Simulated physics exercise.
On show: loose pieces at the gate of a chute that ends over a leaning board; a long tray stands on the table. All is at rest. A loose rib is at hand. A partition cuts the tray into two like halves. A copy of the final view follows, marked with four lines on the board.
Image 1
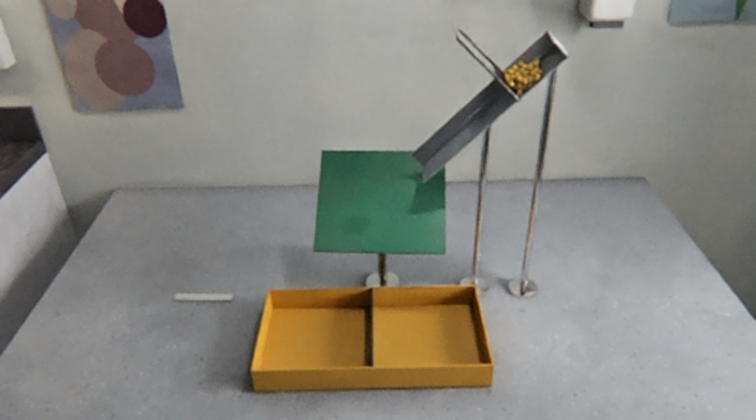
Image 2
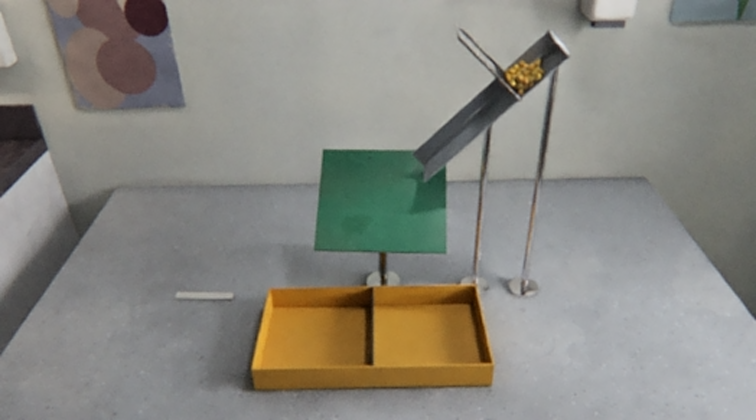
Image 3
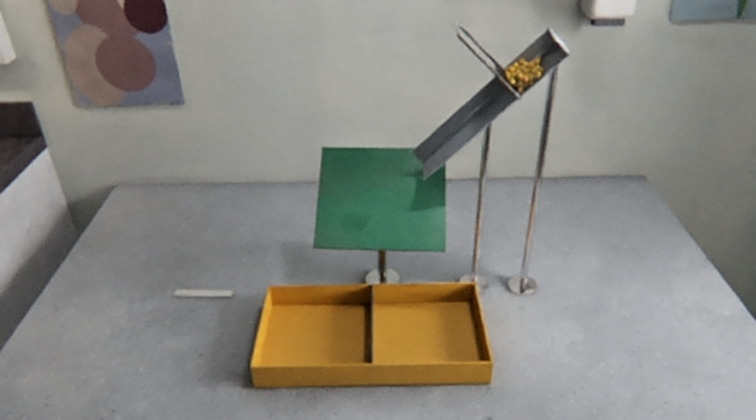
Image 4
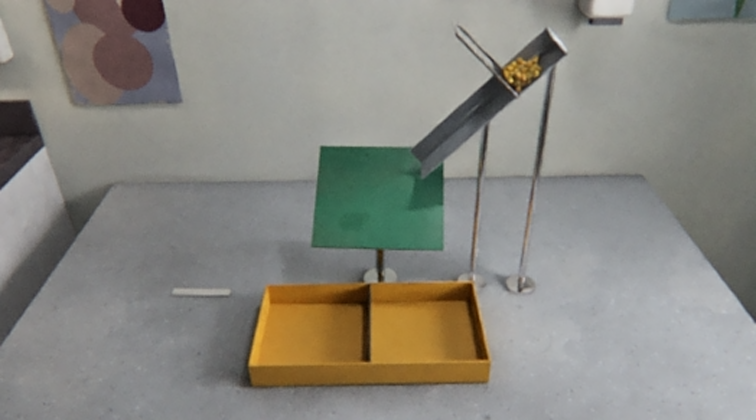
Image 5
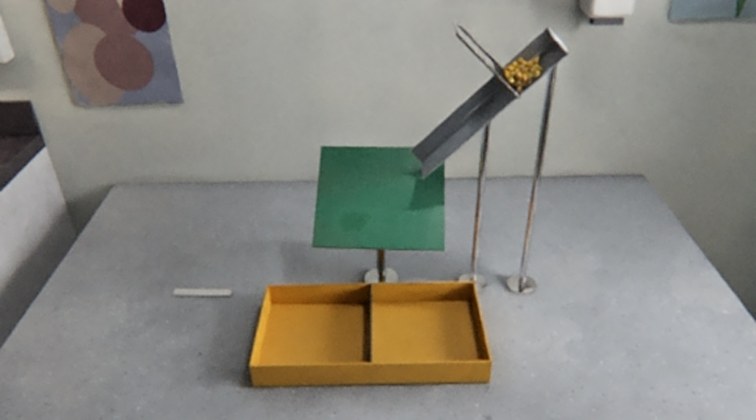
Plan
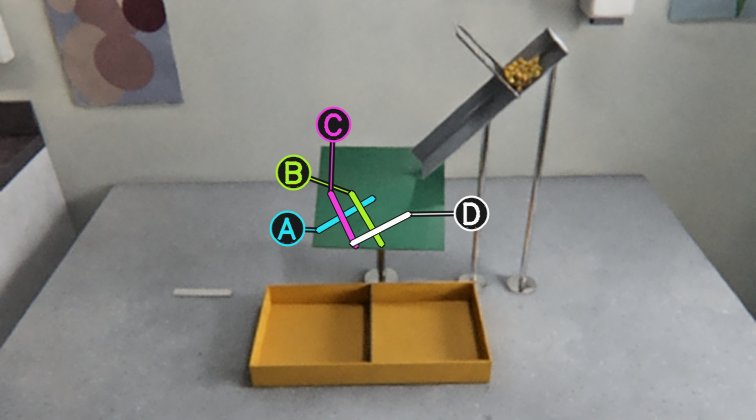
To begin with, small yellow pieces sit behind a closed gate in a raised grey chute that slopes down to the left over a tilted green board. A yellow tray with two compartments and a thin pale strip rest on the grey table. Throughout, nothing in the setup visibly moves.
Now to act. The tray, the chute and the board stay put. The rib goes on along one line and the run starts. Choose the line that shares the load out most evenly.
Line C does it best.
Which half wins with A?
The left half.
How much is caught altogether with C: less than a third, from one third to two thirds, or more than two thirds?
Line C gives more than two thirds.
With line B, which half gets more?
The right half.
On the marked copy, line A from (372, 198) to (318, 230); line B from (351, 193) to (381, 244); line C from (330, 193) to (355, 245); line D from (408, 214) to (352, 243).
With A, of what is caught, most in the left half, a small part in the right.
With B, of what is caught, a small part in the left half, most in the right.
With C, of what is caught, about half in the left half, about half in the right.
With D, of what is caught, all in the left half, none in the right.
